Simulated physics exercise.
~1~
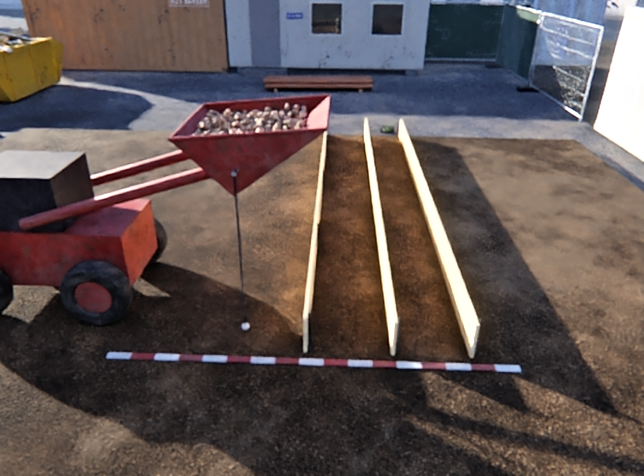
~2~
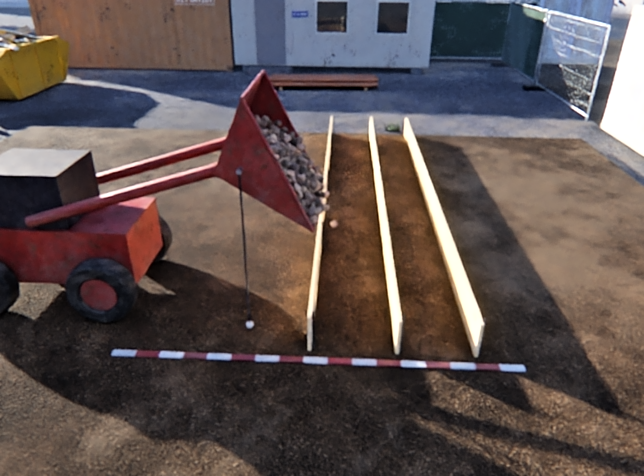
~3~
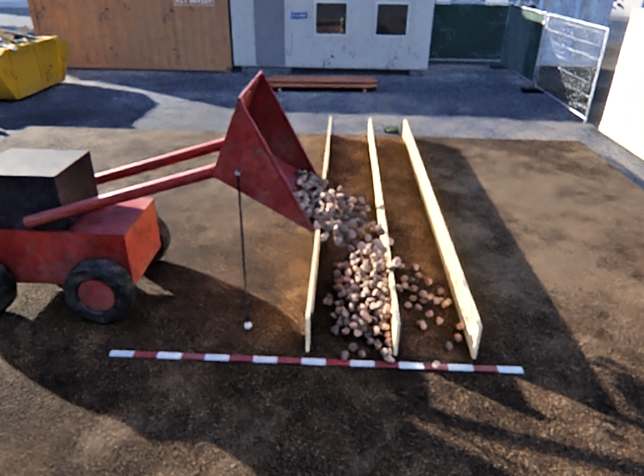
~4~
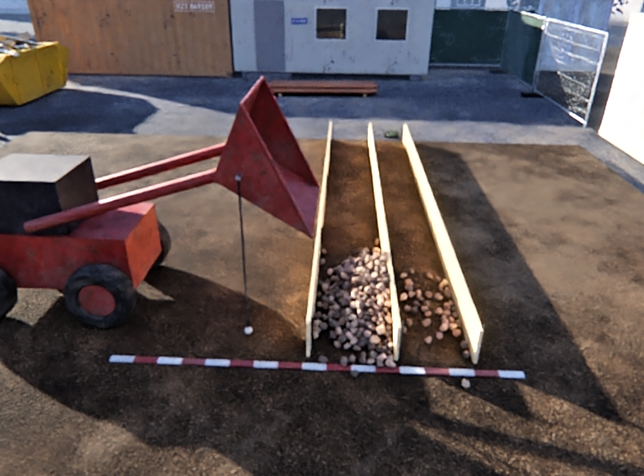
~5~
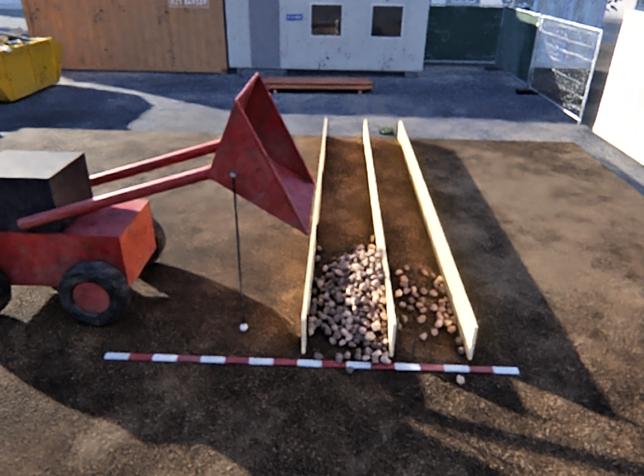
A red loader at the left holds a raised bucket of rounded, pale brown stones beside three long planks laid out on dark ground. The bucket tips forward steeply to the right, and the stones slide toward its lip as the first few drop. Then the load pours out over the nearest plank, piling up against the middle one, with some stones spilling beyond it. The bucket empties and stays tilted. Most of the stones end heaped in the near bay, a small scatter lies in the far bay, and a few rest near the red and white strip.
